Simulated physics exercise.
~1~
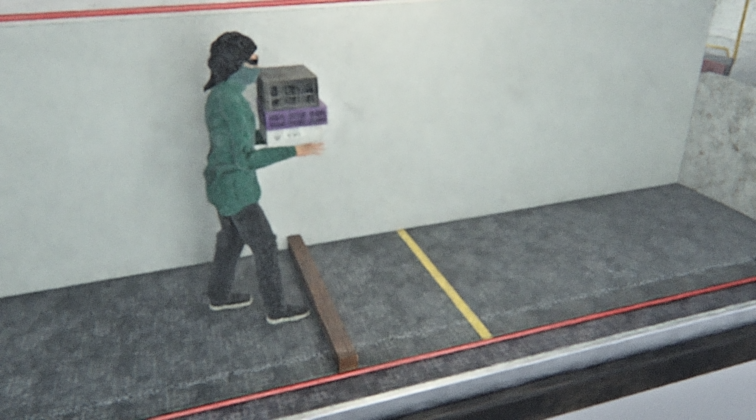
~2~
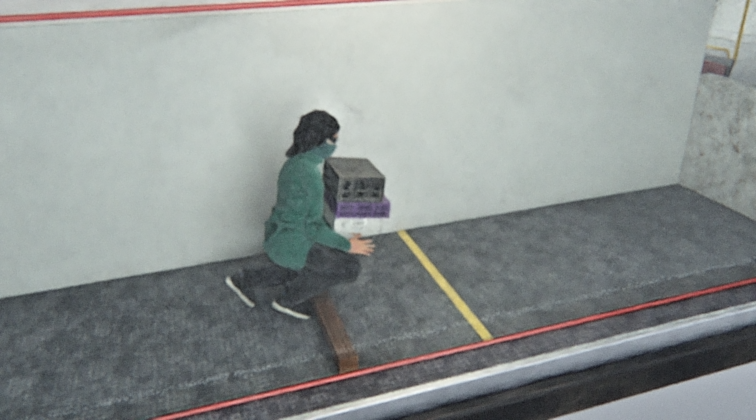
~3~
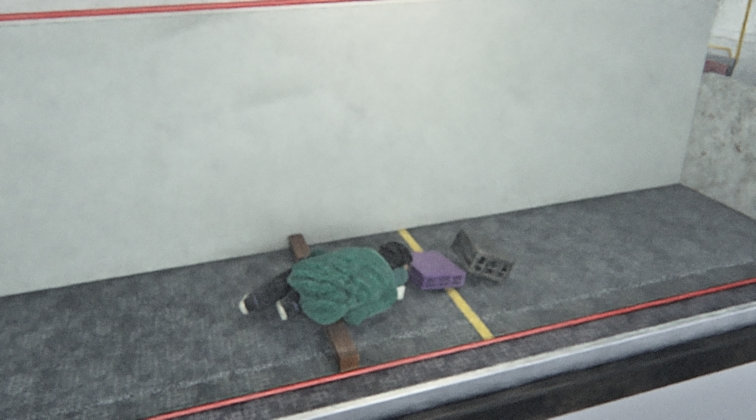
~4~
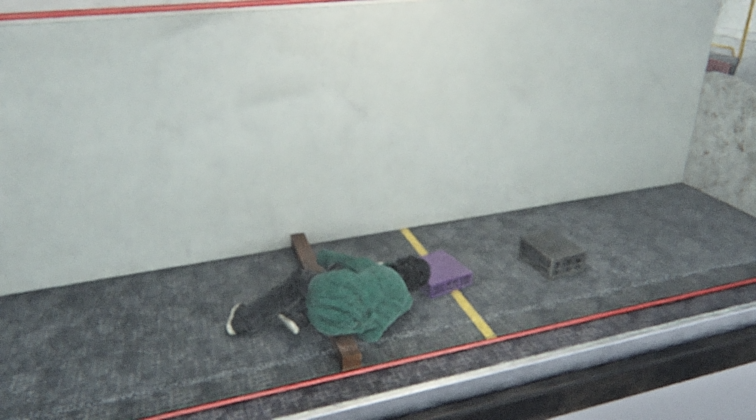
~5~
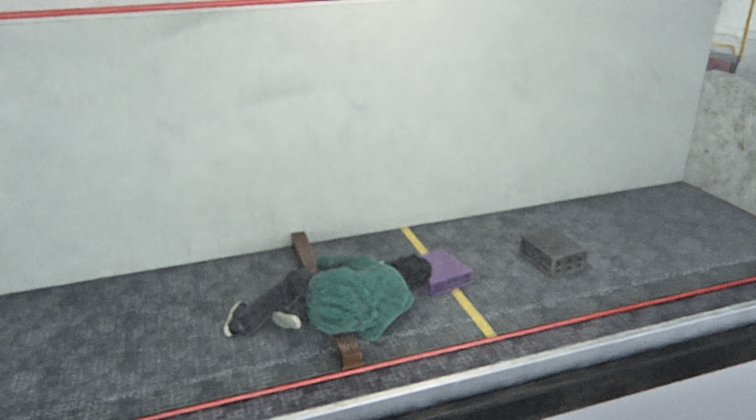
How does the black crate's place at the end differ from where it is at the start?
At the start the black crate is on top of the stack the person carries, left of the yellow line. At the end it rests on the floor to the right, beyond the yellow line.
A person carrying crates falls across a rail, sending the black one past a yellow line.
